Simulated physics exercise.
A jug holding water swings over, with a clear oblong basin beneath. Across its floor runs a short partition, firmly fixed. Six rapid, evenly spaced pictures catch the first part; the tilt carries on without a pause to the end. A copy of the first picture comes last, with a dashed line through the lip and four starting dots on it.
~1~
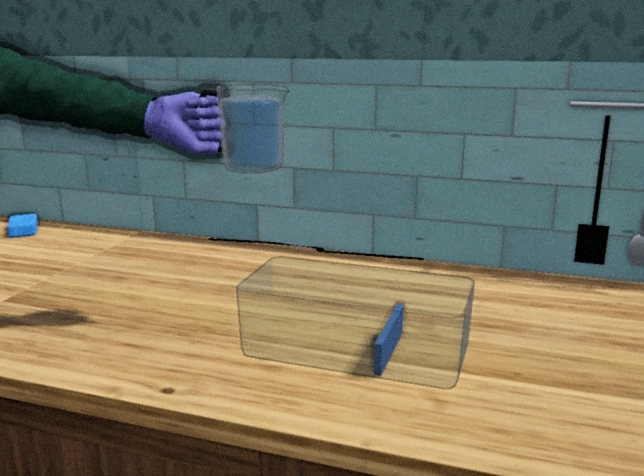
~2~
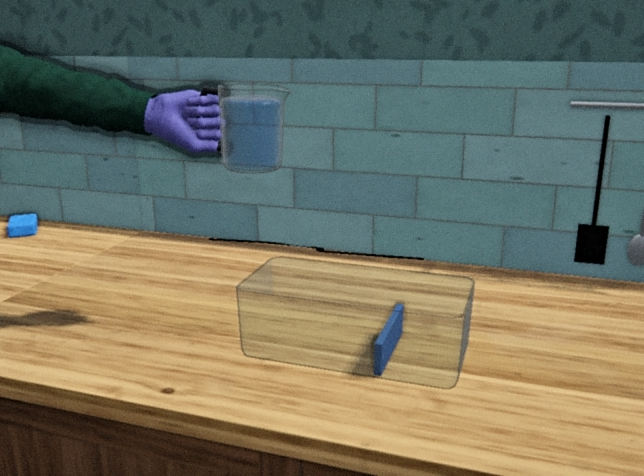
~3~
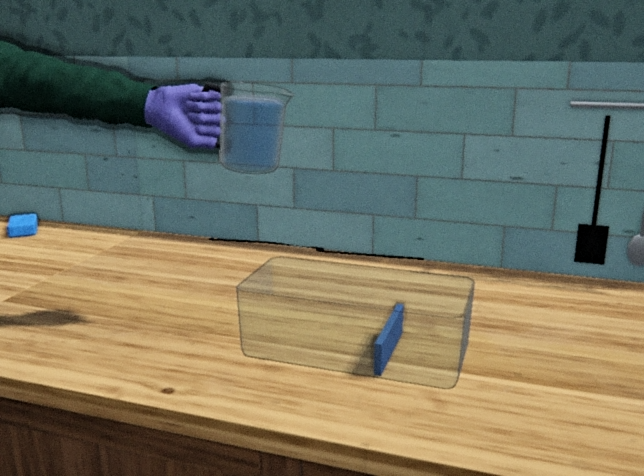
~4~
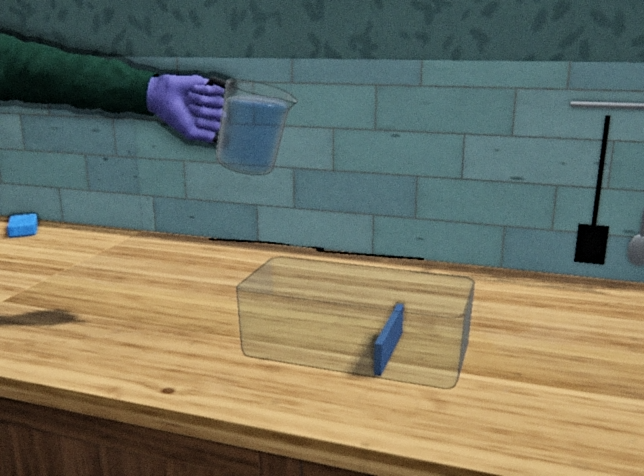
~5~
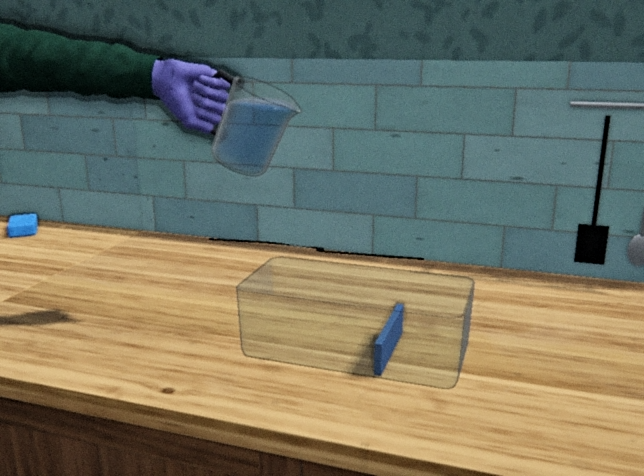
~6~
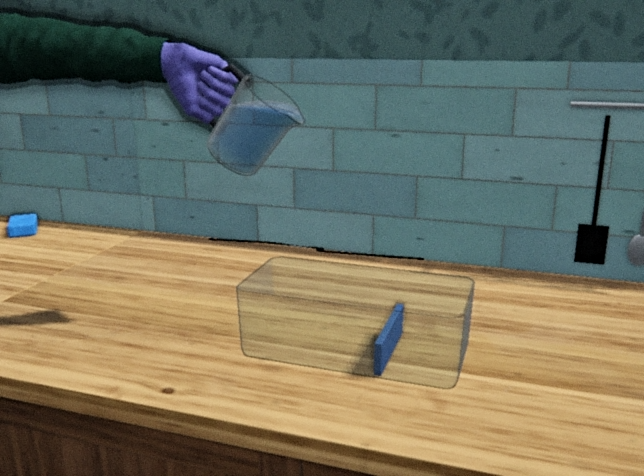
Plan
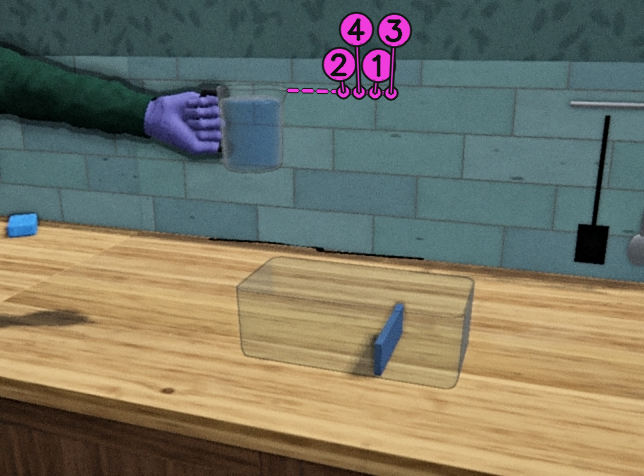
A purple-gloved hand gradually tilts a jug of water rightward above a clear basin.
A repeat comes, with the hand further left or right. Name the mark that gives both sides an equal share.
2 works best here.
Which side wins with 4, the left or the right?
The right side.
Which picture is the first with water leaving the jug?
In picture 6.
In magenta, 1 at (374, 92); 2 at (343, 91); 3 at (391, 93); 4 at (359, 92).
With 1, about 17 % ends left of the wall and 75 % right of it; 7 % is lost outside.
With 2, about 51 % ends left of the wall and 45 % right of it; 5 % is lost outside.
With 3, about 27 % ends left of the wall and 63 % right of it; 9 % is lost outside.
With 4, about 21 % ends left of the wall and 72 % right of it; 7 % is lost outside.
